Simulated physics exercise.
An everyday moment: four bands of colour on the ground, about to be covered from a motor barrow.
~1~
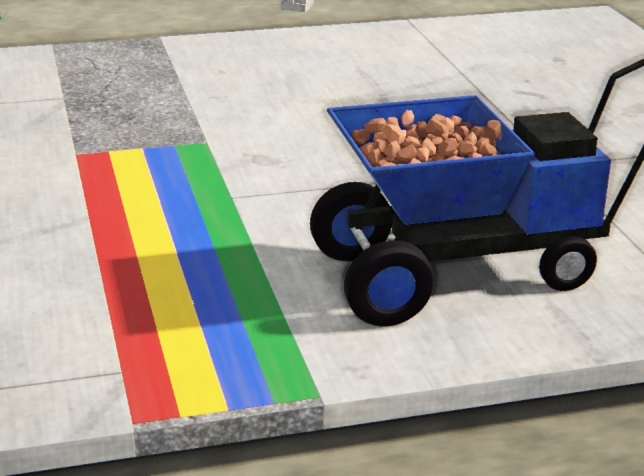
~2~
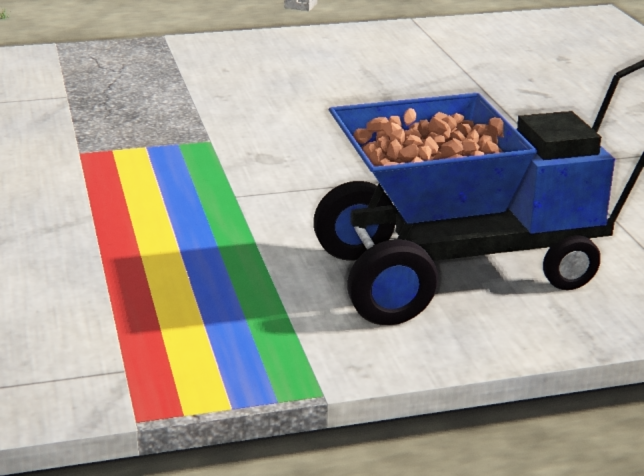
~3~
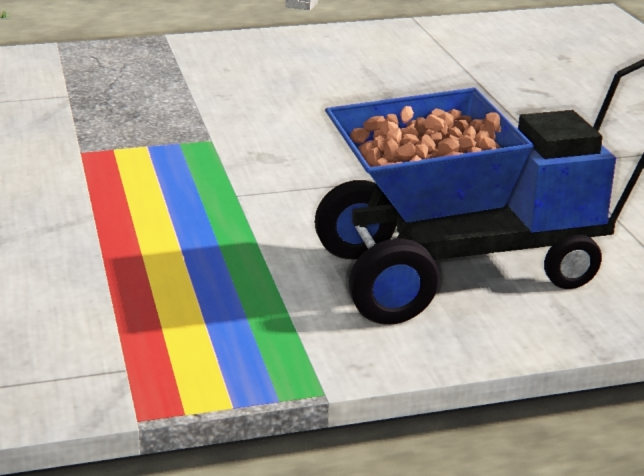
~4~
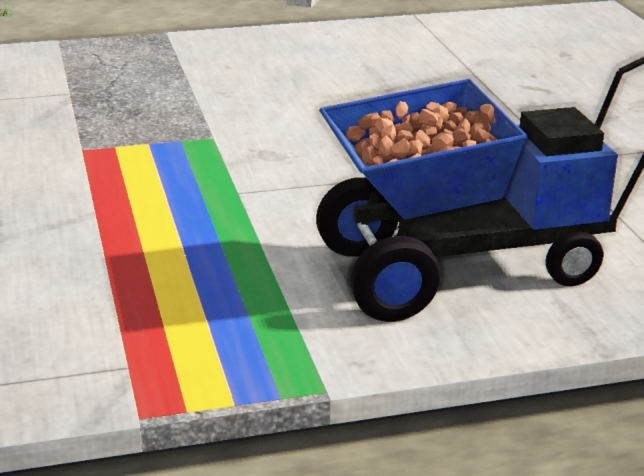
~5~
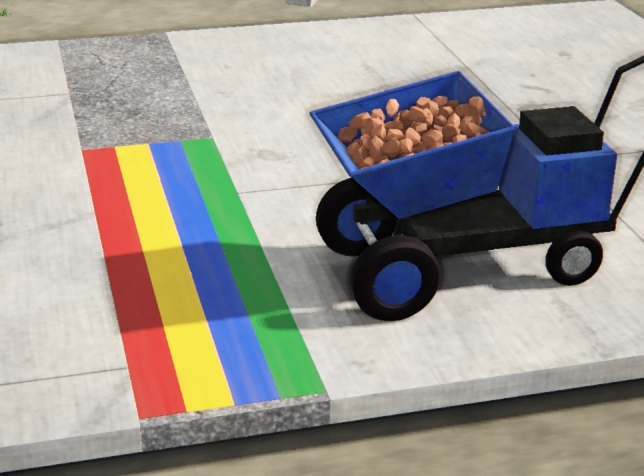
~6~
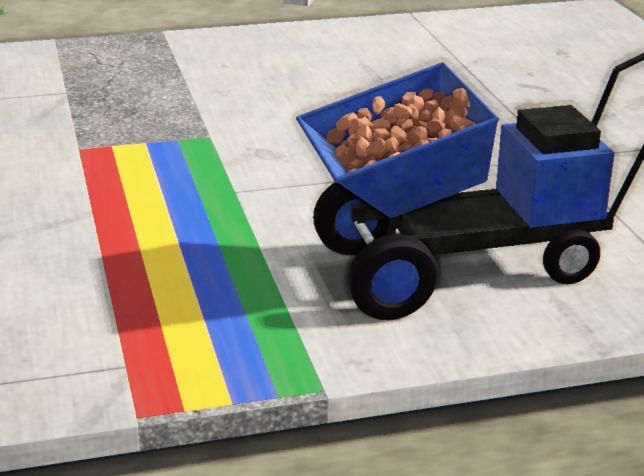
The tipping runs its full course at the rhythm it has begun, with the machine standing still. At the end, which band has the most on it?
Most lies over the blue band.
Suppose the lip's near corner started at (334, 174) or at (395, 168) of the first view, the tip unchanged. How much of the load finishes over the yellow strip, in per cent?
The first gives 40 %, the second 20 %.
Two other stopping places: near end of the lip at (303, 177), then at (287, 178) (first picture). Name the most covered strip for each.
The first try: That red strip. The second: That red strip.
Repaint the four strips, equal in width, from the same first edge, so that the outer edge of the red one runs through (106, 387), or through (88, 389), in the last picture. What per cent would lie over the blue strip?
First some 40, then 40 per cent.
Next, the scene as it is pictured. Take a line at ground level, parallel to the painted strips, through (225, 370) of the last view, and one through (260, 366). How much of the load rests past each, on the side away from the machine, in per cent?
In turn 40 and 70 in a hundred.
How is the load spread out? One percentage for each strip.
In per cent, green strip 10, blue strip 35, yellow strip 25 and red strip 10.
Just after the last frame, skip tipped steeply; every one in the skip.
A moment on, skip tipped right over; the larger part in the skip; roughly a quarter over the blue strip; just a few over the yellow strip; just a few over the red strip; just a few falling.
Further on, skip tipped right over; roughly a quarter in the skip; about a tenth over the green strip; roughly a third over the blue strip; roughly a quarter over the yellow strip; about a tenth over the red strip; about a tenth off the paint.
When it is over, skip tipped right over; about a tenth in the skip; about a tenth over the green strip; roughly a third over the blue strip; roughly a quarter over the yellow strip; about a tenth over the red strip; about a tenth off the paint.
